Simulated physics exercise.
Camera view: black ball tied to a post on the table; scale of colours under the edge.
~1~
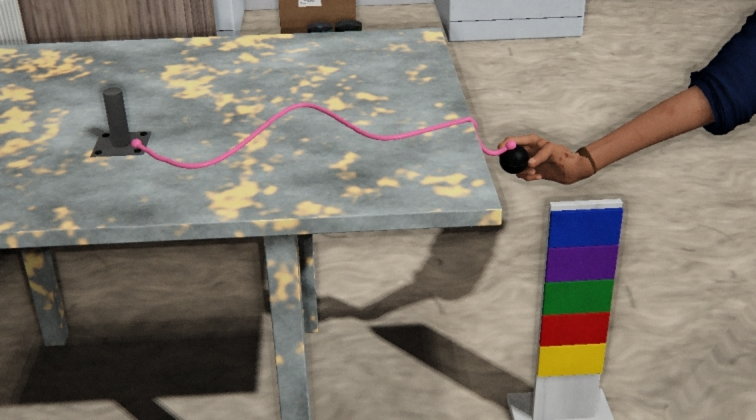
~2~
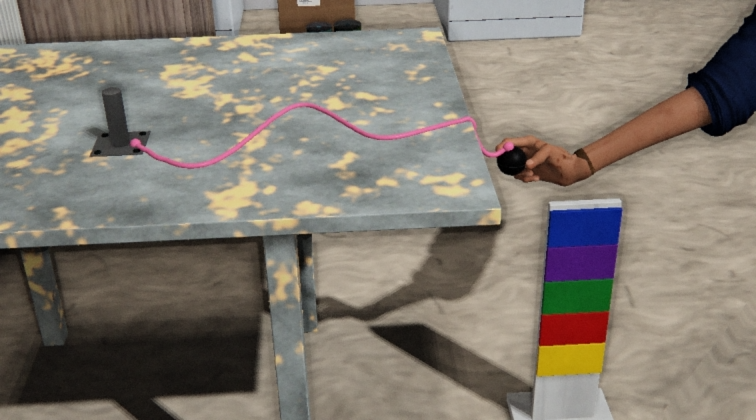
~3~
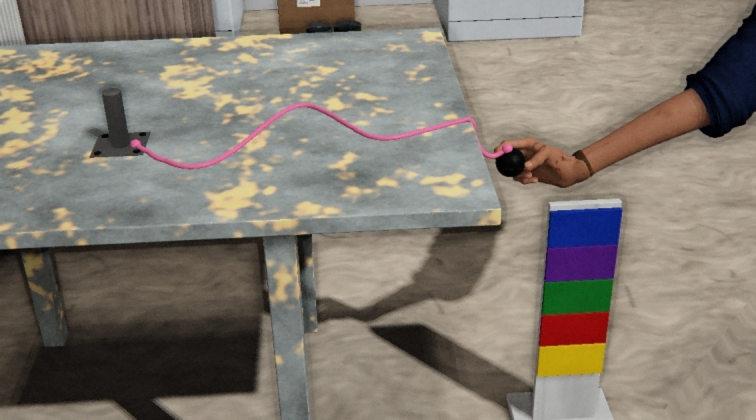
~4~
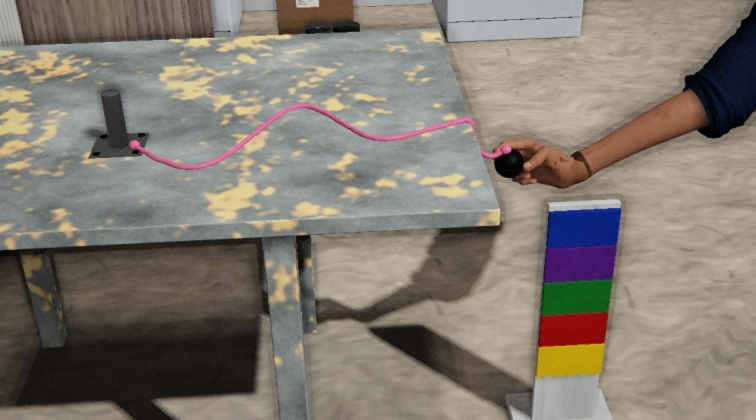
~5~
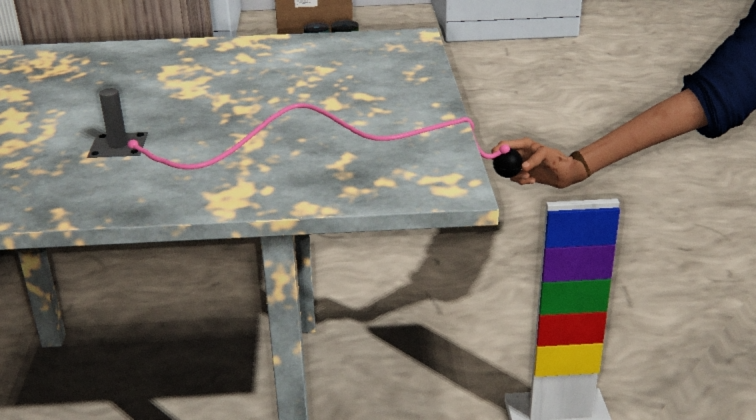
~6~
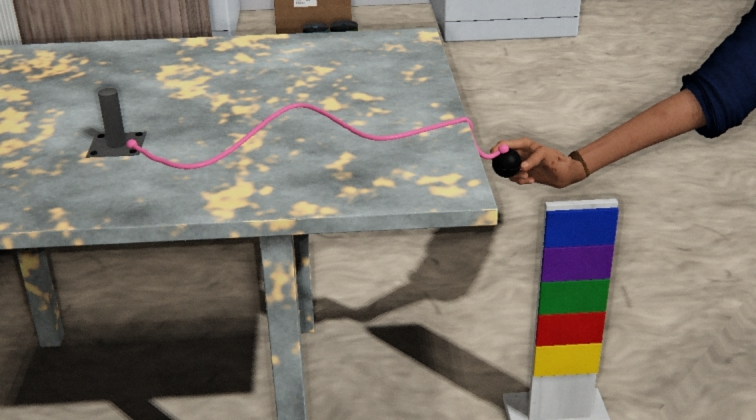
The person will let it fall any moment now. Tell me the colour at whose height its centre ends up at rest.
It ends up level with green.
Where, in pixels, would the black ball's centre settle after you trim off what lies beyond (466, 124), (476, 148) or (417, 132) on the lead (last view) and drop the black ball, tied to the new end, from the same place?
Respectively (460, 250), (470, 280) and (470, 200).
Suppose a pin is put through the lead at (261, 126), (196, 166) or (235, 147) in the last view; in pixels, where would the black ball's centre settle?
(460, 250); (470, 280); (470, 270).
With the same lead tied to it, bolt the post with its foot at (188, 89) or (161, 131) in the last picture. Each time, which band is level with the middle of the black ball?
First try: Red; second try: Red.
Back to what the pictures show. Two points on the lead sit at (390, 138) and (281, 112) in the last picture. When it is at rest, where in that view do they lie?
They end up around (467, 166) and around (365, 126).
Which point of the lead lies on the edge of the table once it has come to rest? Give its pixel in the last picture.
The point sits close to (350, 128).
Soon after, ball near (441, 304); level with green.
Then, ball near (480, 303); level with green.
At rest, ball near (468, 306); level with green. At green.
